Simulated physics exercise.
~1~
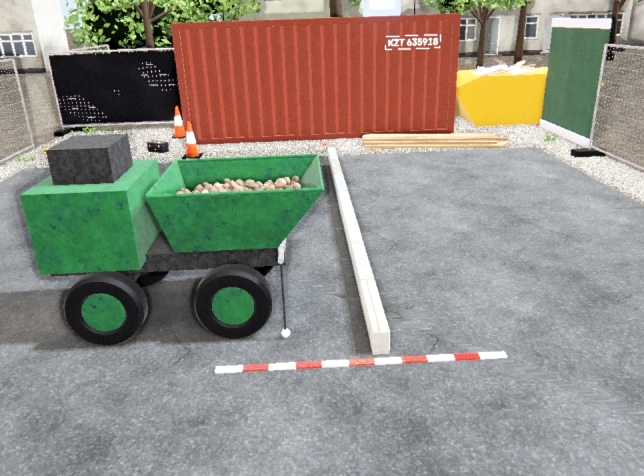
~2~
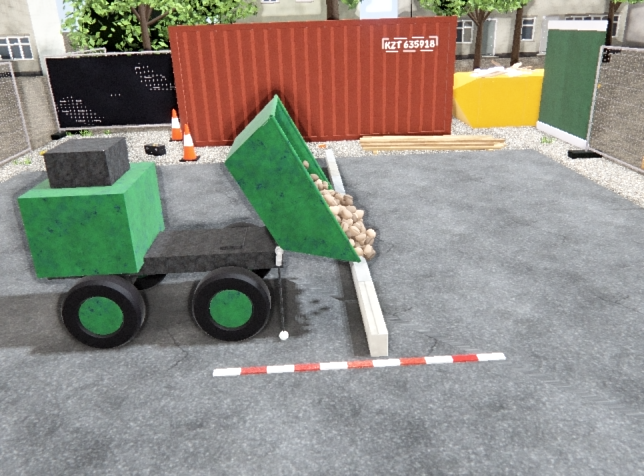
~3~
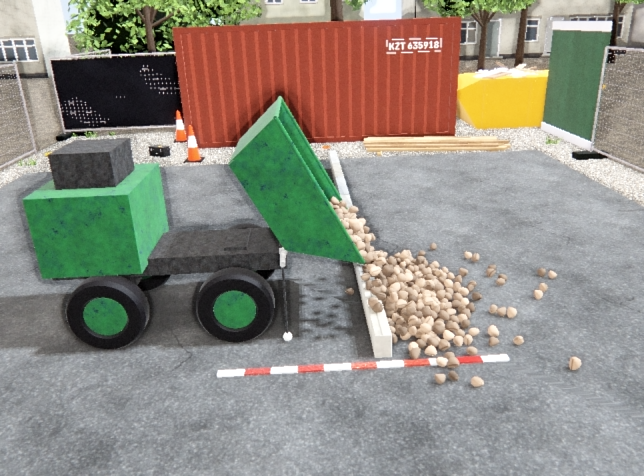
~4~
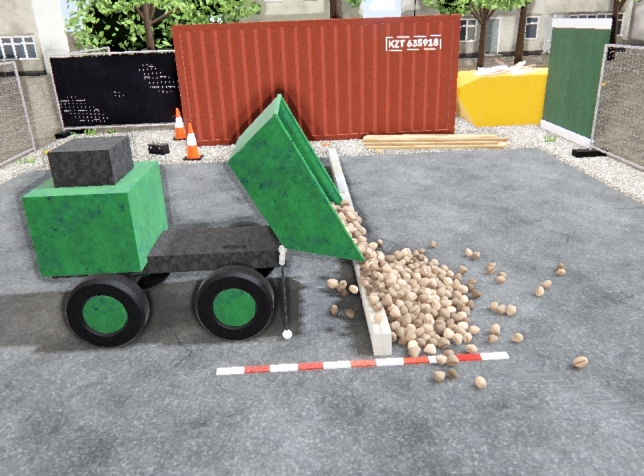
Green dumper tipping its skip to the right, spilling brown stones over a pale kerb into a heap, some staying inside.
